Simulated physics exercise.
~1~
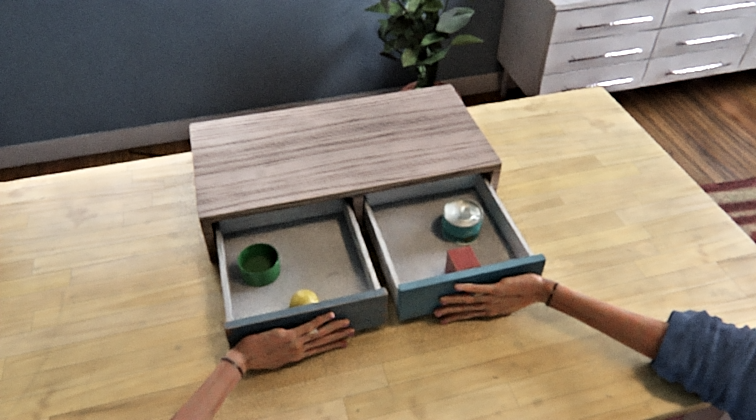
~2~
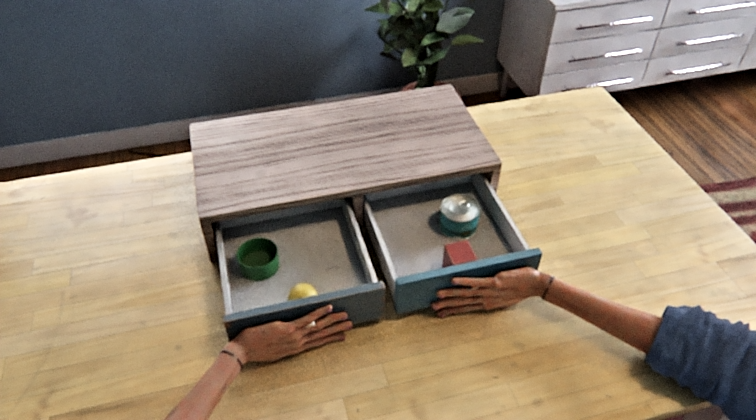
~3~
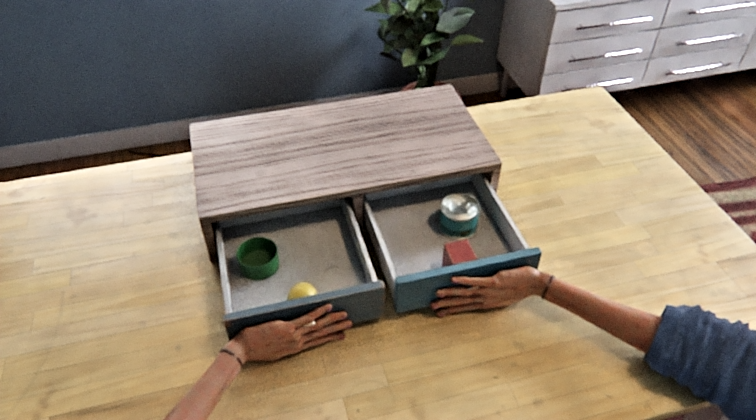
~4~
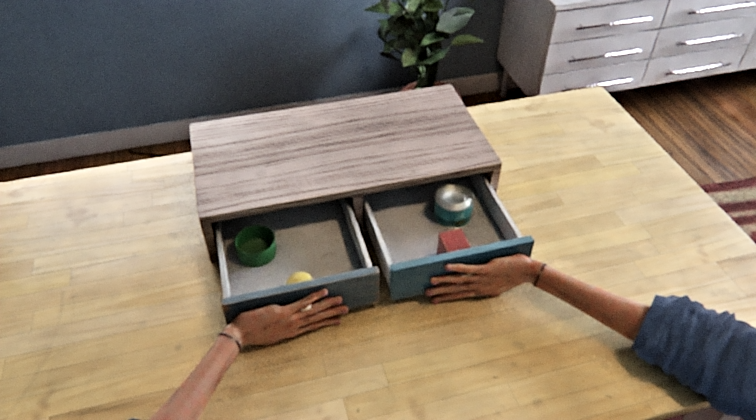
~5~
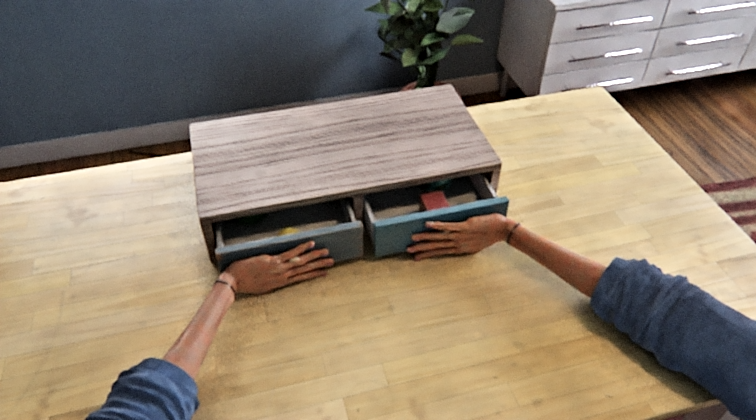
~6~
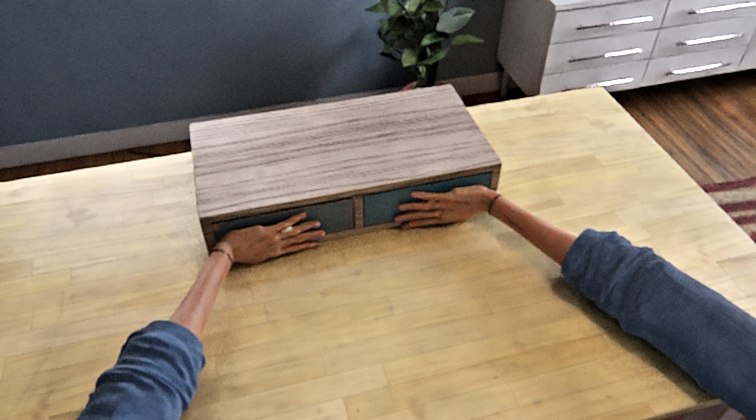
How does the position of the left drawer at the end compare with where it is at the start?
At the start the left drawer is pulled out from the chest with its contents showing. By the end it has been pushed back in, and its front sits flush with the chest.
